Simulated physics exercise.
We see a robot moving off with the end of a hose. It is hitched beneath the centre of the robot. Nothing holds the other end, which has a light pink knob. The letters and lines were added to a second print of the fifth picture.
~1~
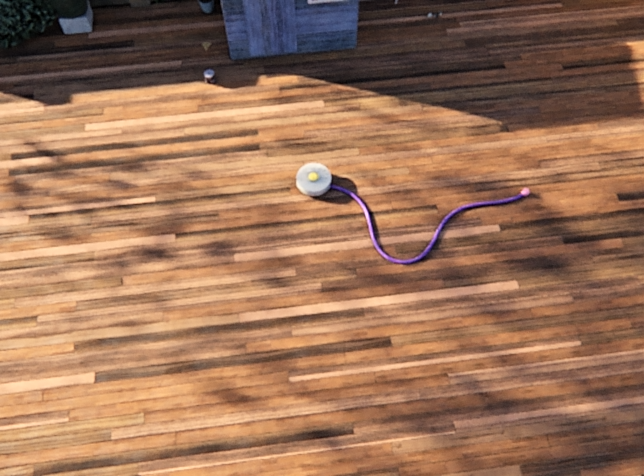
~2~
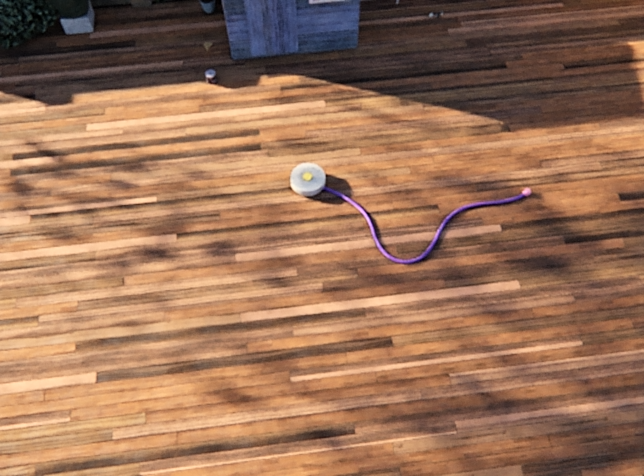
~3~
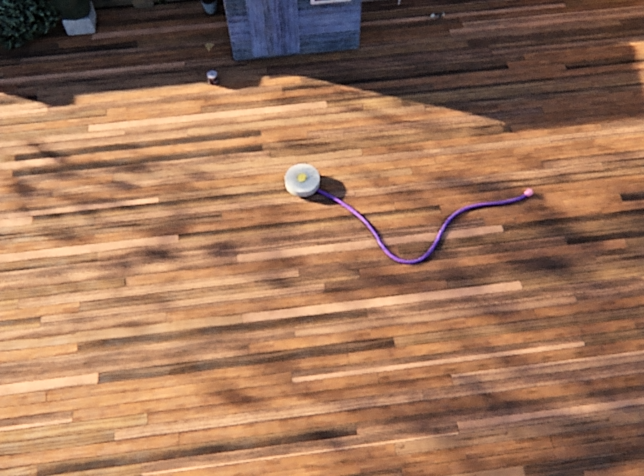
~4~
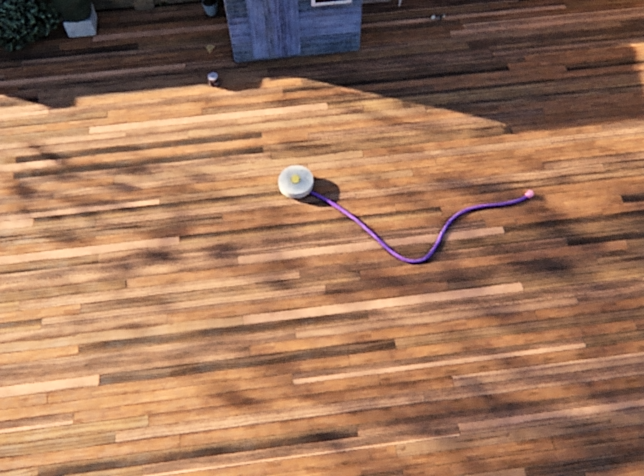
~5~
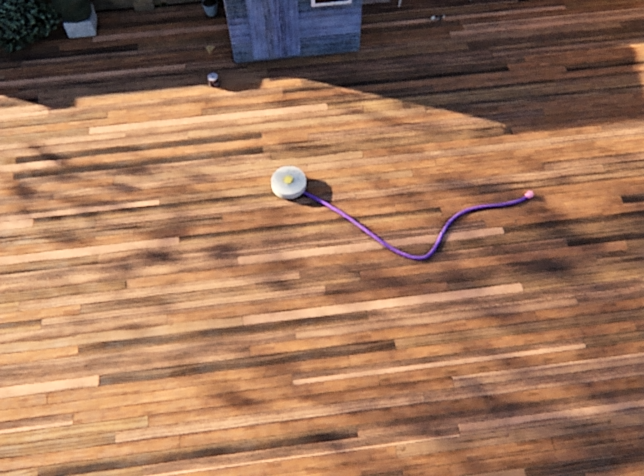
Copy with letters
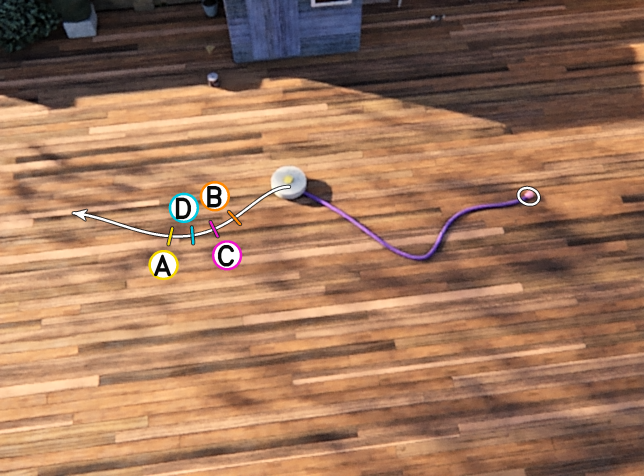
A sunlit deck of narrow brown wooden planks is seen from high above at an angle, with shadow along the top, where a blue-grey wooden box and potted greenery stand. Near the centre sits a round whitish robot with a yellow spot on top, trailing a curving purple hose with a light pink knob. The robot slides slowly left, drawing the nearer hose straighter while the knobbed end barely shifts.
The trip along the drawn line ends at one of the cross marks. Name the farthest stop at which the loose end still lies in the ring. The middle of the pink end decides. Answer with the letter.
No farther than B.
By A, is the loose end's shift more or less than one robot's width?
More.
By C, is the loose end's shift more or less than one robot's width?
Less.
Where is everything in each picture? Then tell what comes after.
Free end (526, 192); robot (314, 180), in the first picture.
Robot (308, 180); free end (527, 192), in the second picture.
Robot (303, 181); free end (529, 193), in the third picture.
Robot (296, 183); free end (530, 194), in the fourth picture.
Robot (289, 183); free end (529, 195), in the fifth picture.
On the marked copy, A at (170, 236); B at (234, 218); C at (214, 229); D at (193, 235); the ring at (529, 196); the route from (289, 187) via (182, 236) to (74, 213).
With B. Early on, robot (268, 190), middle of the hose (407, 246), free end (529, 195).
Further on, robot (250, 203), middle of the hose (398, 236), free end (529, 195).
At the end, robot (234, 215), middle of the hose (387, 224), free end (527, 196); the free end is still in its ring.
As for the rest, A drags the free end to (470, 208); C drags the free end to (511, 201); D drags the free end to (491, 205).
